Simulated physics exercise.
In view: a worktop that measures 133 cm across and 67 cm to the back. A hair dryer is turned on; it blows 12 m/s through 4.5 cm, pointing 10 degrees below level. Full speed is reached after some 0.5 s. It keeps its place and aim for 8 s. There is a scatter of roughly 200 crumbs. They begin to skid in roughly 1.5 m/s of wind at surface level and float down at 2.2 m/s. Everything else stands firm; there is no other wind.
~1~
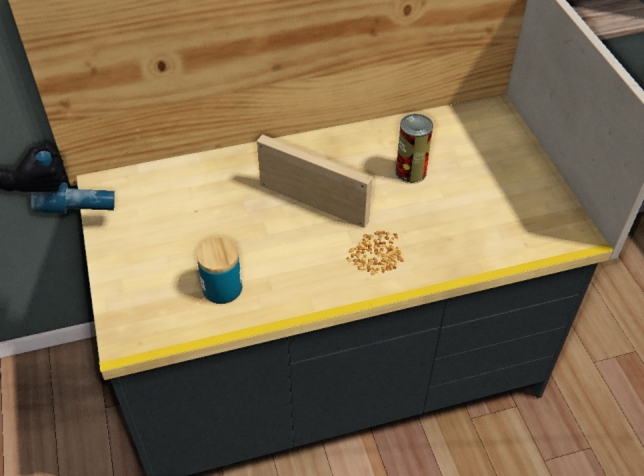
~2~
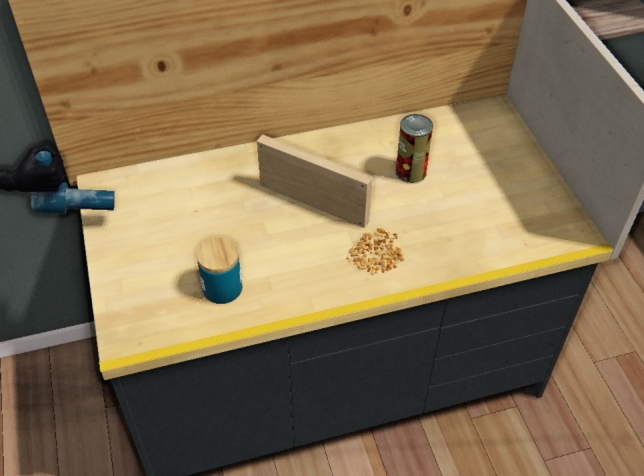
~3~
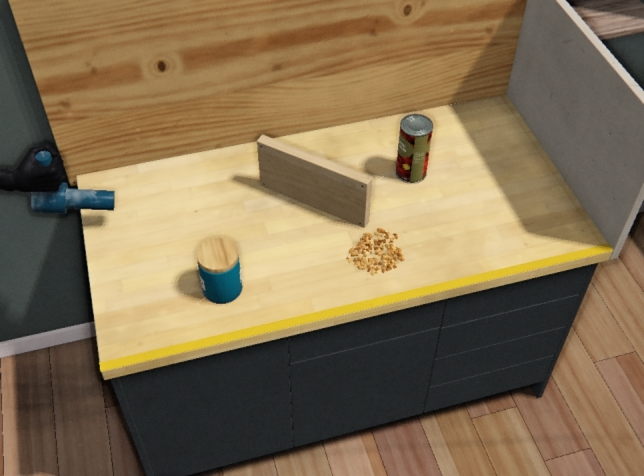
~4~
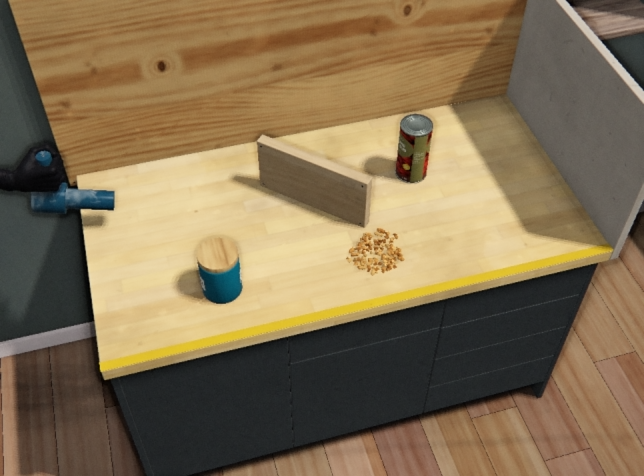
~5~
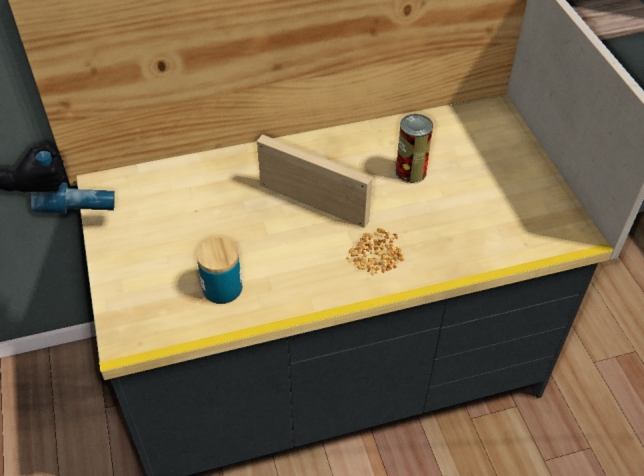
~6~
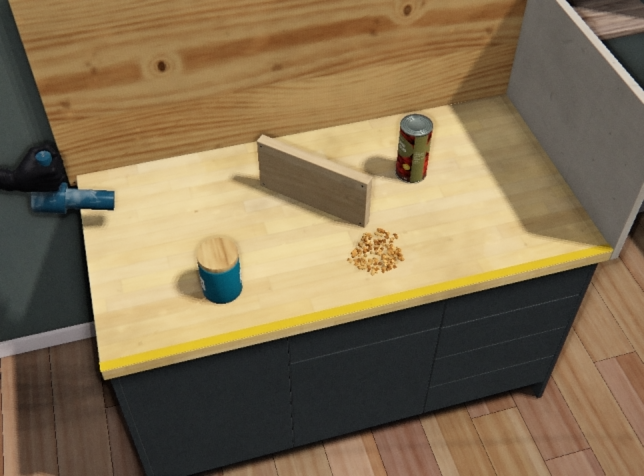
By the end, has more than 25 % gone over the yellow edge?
As for a quarter going over the yellow edge: Yes.
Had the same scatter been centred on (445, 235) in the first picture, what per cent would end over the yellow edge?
Then about 60 %.
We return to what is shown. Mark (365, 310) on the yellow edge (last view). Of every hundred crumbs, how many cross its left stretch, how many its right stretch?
Some 0 % left, 100 % right.
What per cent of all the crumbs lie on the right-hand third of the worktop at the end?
Near 0 %.
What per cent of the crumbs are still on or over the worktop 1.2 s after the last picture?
Near 0 %.
Then, 1.2 s after the last picture, 8 % are on the move or not yet settled, 100 % are over the yellow edge.
Then, 2.1 s after the last picture, 0 % are on the move or not yet settled, 100 % are over the yellow edge.
Then, 4.0 s after the last picture, 0 % are on the move or not yet settled, 100 % are over the yellow edge.
Then, 7.6 s after the last picture, at the end, 100 % are over the yellow edge.
